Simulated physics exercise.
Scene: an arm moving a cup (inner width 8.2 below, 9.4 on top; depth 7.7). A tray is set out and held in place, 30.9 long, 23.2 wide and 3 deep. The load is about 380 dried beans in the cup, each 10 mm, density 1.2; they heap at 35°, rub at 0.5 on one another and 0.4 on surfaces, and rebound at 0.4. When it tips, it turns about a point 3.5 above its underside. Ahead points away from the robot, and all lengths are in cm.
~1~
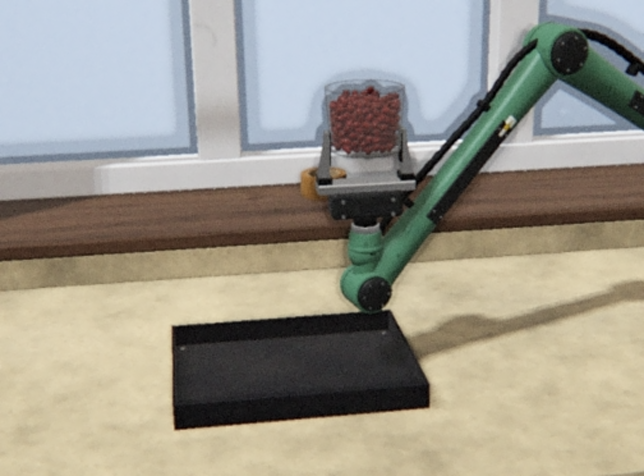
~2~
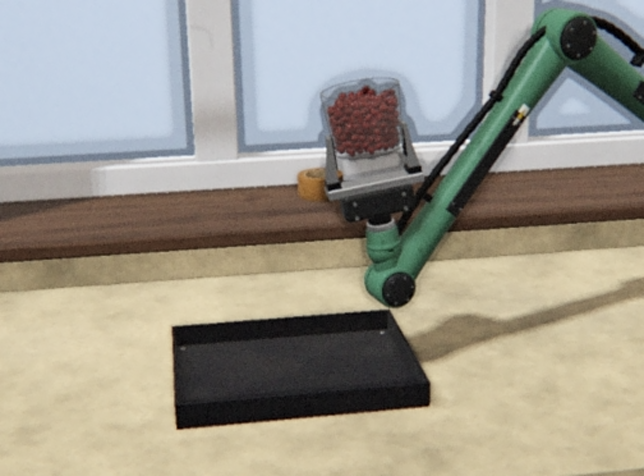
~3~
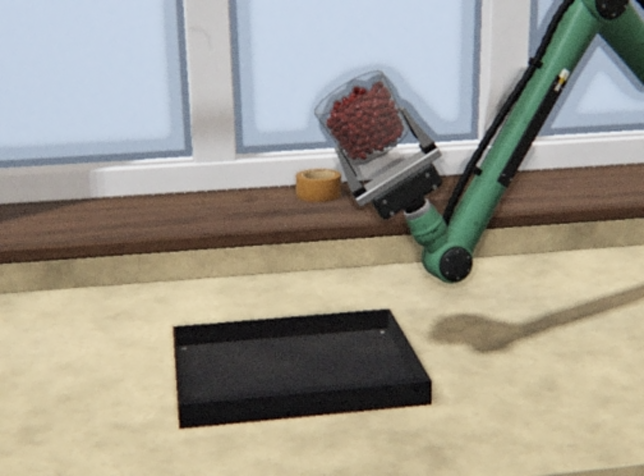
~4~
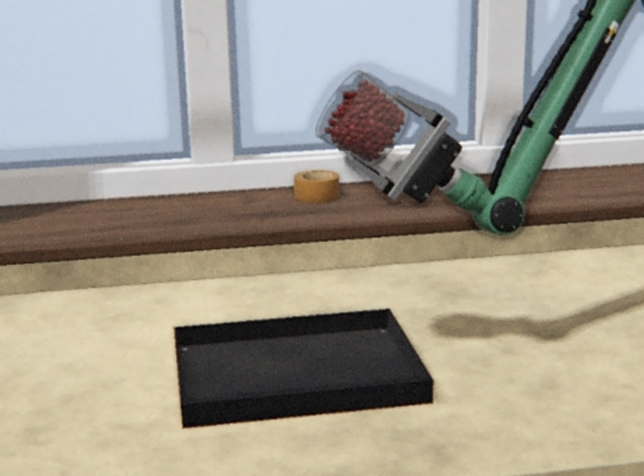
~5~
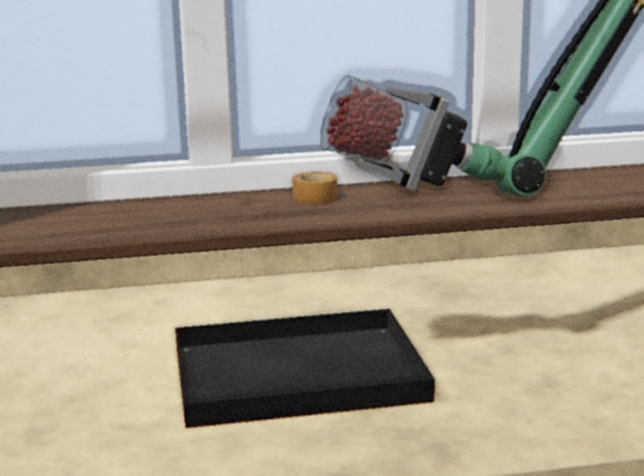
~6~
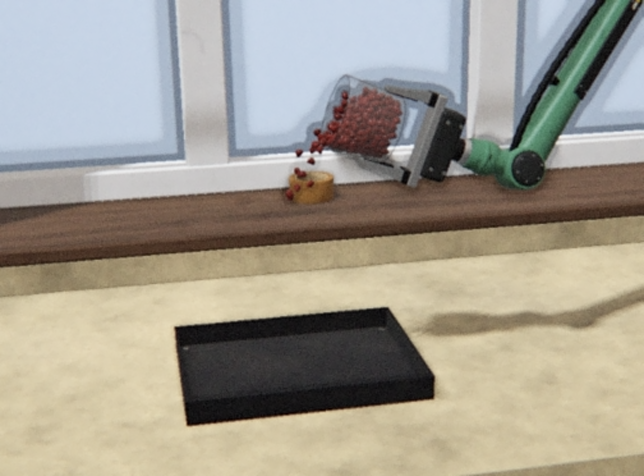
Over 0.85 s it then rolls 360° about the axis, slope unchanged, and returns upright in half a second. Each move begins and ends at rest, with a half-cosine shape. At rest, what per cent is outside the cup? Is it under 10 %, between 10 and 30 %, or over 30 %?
Between 10 and 30 %.
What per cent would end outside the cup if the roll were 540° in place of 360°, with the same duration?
Then roughly 15 per cent.
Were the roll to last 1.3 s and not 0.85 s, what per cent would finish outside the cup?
It would be near 25 per cent.
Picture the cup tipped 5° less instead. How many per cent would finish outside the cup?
Then roughly 10 per cent.
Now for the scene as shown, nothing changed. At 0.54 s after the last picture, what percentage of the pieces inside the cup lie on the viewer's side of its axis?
I'd put it at about 55 per cent.
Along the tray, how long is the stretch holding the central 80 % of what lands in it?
That stretch is around 14 cm long.
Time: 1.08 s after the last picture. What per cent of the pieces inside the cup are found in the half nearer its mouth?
About 40 percent is in the half nearer the mouth.
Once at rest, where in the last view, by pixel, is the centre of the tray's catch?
Roughly at pixel (258, 381).
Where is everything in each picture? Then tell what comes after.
The first picture shows the cup middle at (365, 120), upright; upper third of the load around (363, 106), from x 335 to 395, top at y 90; 375 in the cup.
The second picture shows the cup middle at (364, 120), tipped 8°; upper third of the load around (366, 107), from x 330 to 395, top at y 90.
The third picture shows the cup middle at (364, 120), tipped 30°; upper third of the load around (369, 106), from x 330 to 400, top at y 85.
The fourth picture shows the cup middle at (365, 121), tipped 53°; upper third of the load around (369, 106), from x 330 to 400, top at y 85.
The fifth picture shows the cup middle at (365, 122), tipped 68°; upper third of the load around (368, 107), from x 330 to 400, top at y 90.
The sixth picture shows the cup middle at (365, 121), tipped 70°; upper third of the load around (372, 108), from x 290 to 400, top at y 90; 364 in the cup, 11 in flight or on a rim.
Then, 0.54 s on, tipped 70°, highest piece 39 above the table; 335 in the cup, 22 in the tray, 18 in flight or on a rim.
Then, 1.08 s on, tipped 39°, highest piece 37 above the table; 313 in the cup, 55 in the tray, 2 on the table or floor, 5 in flight or on a rim.
Then, 1.55 s on, upright, highest piece 38 above the table; 313 in the cup, 60 in the tray, 2 on the table or floor.
Then, 2.25 s on, upright, highest piece 38 above the table; 313 in the cup, 60 in the tray, 2 on the table or floor.
In the end, 313 in the cup, 60 in the tray, 2 on the table or floor. That is 17 % outside the cup.
